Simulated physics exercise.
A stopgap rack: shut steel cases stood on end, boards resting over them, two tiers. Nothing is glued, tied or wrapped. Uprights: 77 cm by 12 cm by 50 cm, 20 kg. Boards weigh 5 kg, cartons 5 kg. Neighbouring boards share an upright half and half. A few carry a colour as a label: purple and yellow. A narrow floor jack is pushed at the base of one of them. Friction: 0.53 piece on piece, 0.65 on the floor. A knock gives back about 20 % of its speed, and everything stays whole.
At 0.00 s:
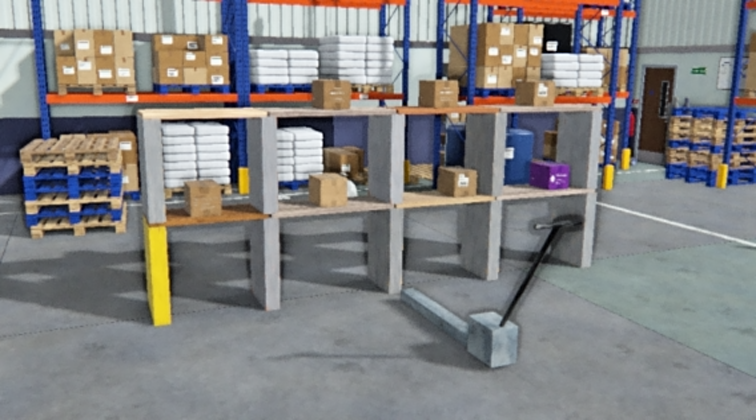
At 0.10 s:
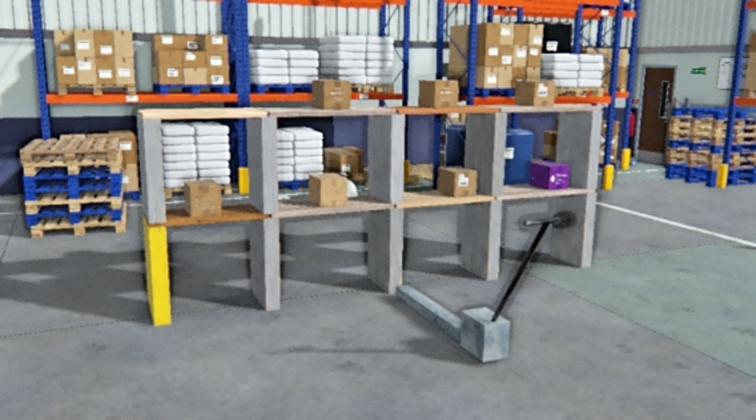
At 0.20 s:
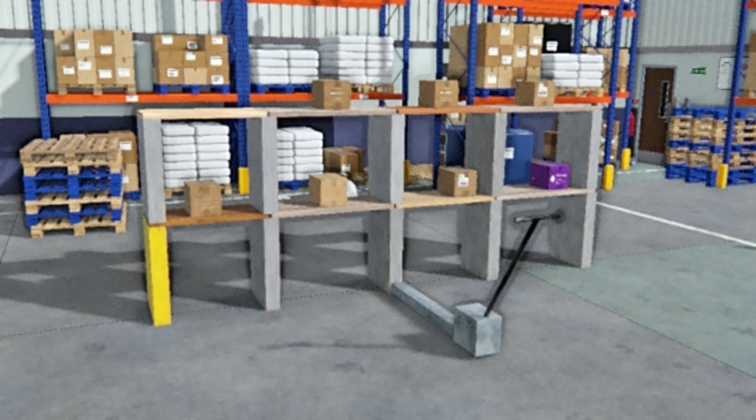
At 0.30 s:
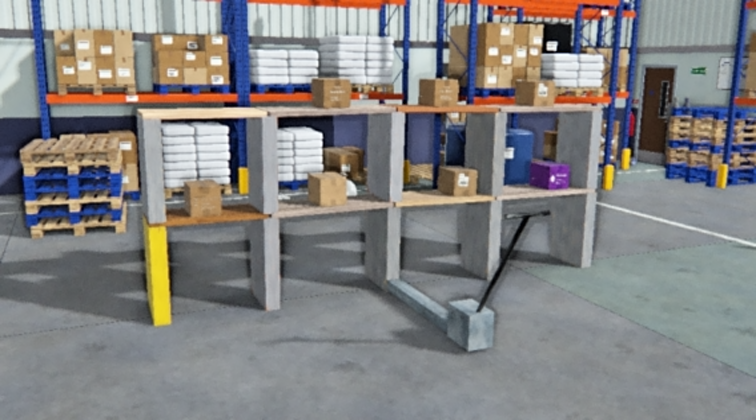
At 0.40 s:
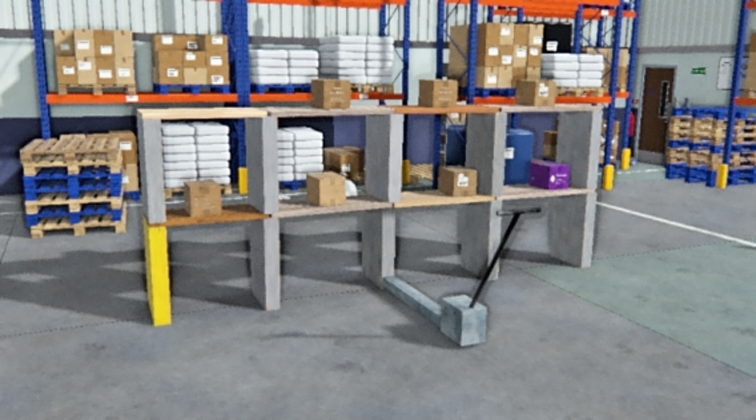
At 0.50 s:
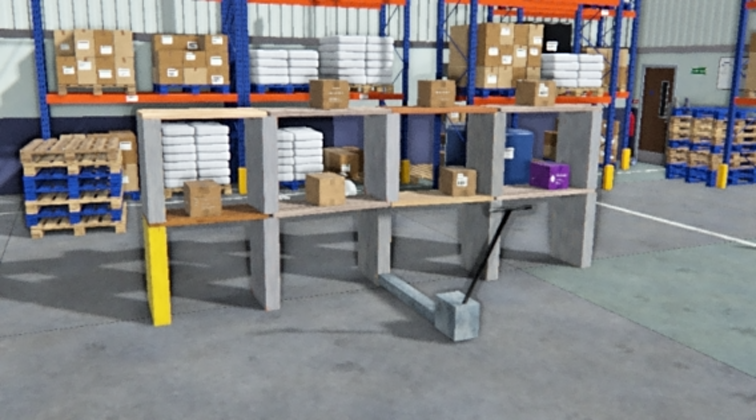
A narrow floor jack with a long black handle slides slowly leftward and away from the viewer across the warehouse floor toward a makeshift two-tier rack of grey uprights and boards. Its tip meets a lower middle upright and pushes it slightly left, while the boxes above shift only a little.
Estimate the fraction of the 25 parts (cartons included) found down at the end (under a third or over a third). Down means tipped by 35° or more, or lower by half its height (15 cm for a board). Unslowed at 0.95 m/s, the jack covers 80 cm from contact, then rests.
Ending down: Over a third.
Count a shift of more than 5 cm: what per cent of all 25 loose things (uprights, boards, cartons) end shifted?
It is 80 per cent.
After 1.18 s, 3 of the 25 pieces down.
After 1.64 s, 9 of the 25 pieces down; purple carton 39 mm from its place.
After 2.46 s, 16 of the 25 pieces down; purple carton 38° from how it stood, 33 cm lower.
In the end (4.4 s), 17 of the 25 pieces down; yellow upright unmoved; purple carton 65 cm lower. That is 68 per cent. From the last view, middles, yellow upright near (156, 269), purple carton near (547, 239).
